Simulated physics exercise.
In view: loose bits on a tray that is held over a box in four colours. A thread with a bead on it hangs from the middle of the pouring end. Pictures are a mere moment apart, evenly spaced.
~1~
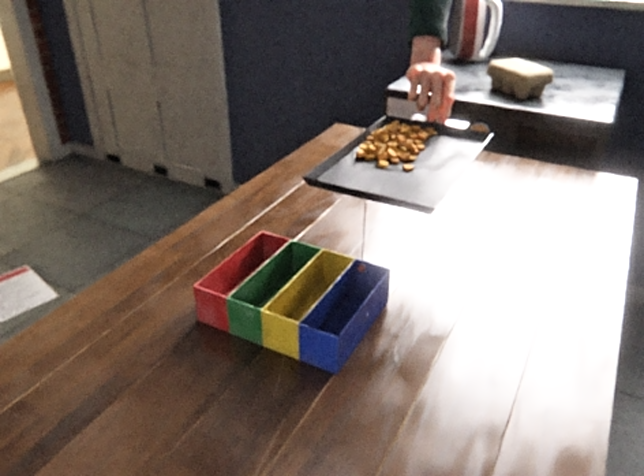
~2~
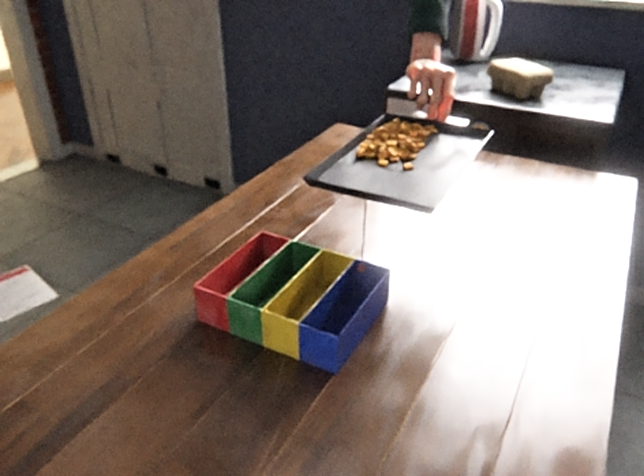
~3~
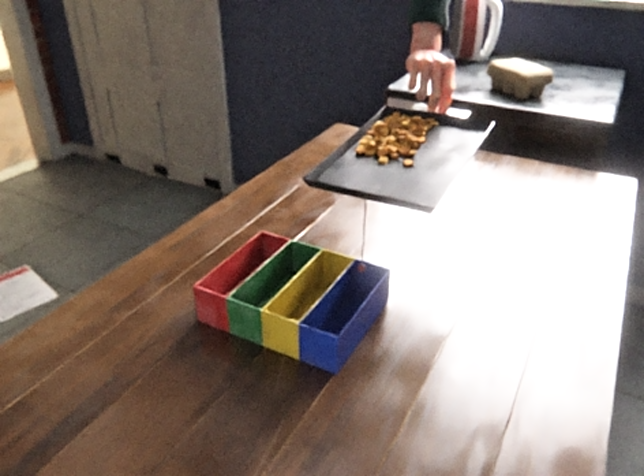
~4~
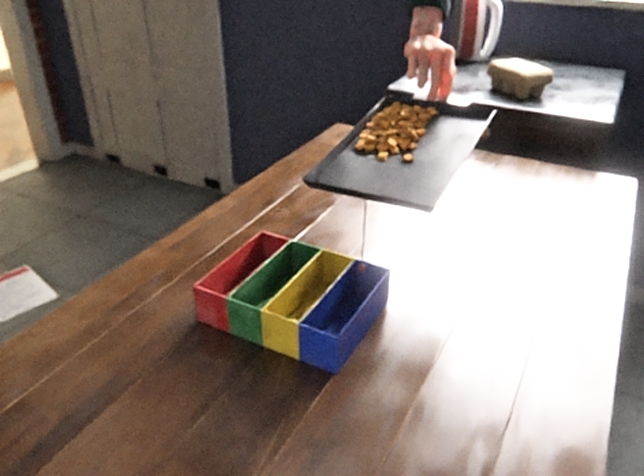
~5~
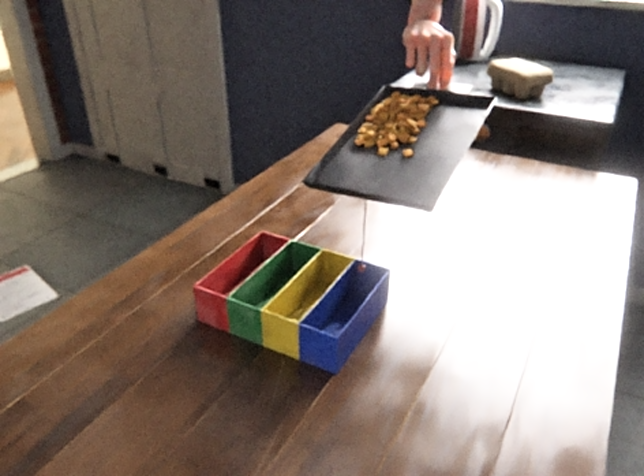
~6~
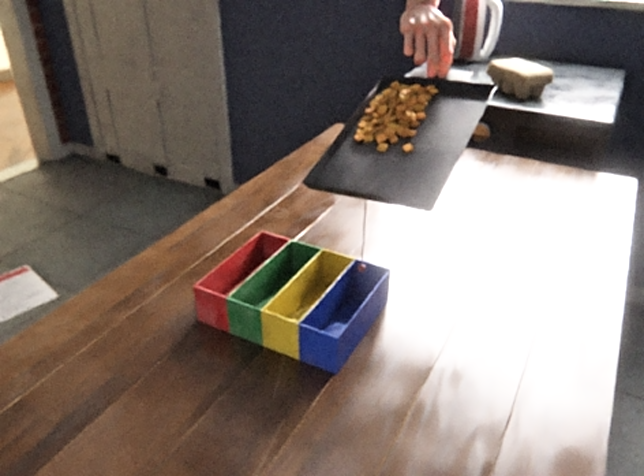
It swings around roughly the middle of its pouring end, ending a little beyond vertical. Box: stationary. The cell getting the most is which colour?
It is yellow.
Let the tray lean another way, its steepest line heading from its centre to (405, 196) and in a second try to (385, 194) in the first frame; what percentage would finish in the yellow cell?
0 % then 20 %, roughly.
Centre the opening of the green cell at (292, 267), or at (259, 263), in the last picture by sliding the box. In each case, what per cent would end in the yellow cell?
The first gives 40 %, the second 40 %.
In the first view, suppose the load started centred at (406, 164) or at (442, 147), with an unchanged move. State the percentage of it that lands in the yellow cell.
About 40 and 40 per cent.
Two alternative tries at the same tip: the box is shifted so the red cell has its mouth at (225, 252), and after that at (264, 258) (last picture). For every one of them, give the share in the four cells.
90 and 100 in a hundred, in turn.
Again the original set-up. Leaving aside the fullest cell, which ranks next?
That would be the green cell.
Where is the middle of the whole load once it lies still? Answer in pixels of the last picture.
I'd place the middle at about (294, 325).
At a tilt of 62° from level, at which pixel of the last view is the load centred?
Somewhere about pixel (318, 197).
Soon, tray tipped steeply; about half on the tray; about half falling or outside the box.
A while on, tray tipped past a quarter turn; a stray few on the tray; about a third in the yellow cell; about a third in the green cell; a small part in the blue cell; a small part in the red cell; a small part falling or outside the box.
Towards the end, tray tipped past a quarter turn; about half in the yellow cell; about a third in the green cell; a small part in the blue cell; a small part in the red cell; a stray few falling or outside the box.
Finally, tray tipped past a quarter turn; about half in the yellow cell; about a third in the green cell; a small part in the blue cell; a small part in the red cell; a stray few outside the box.
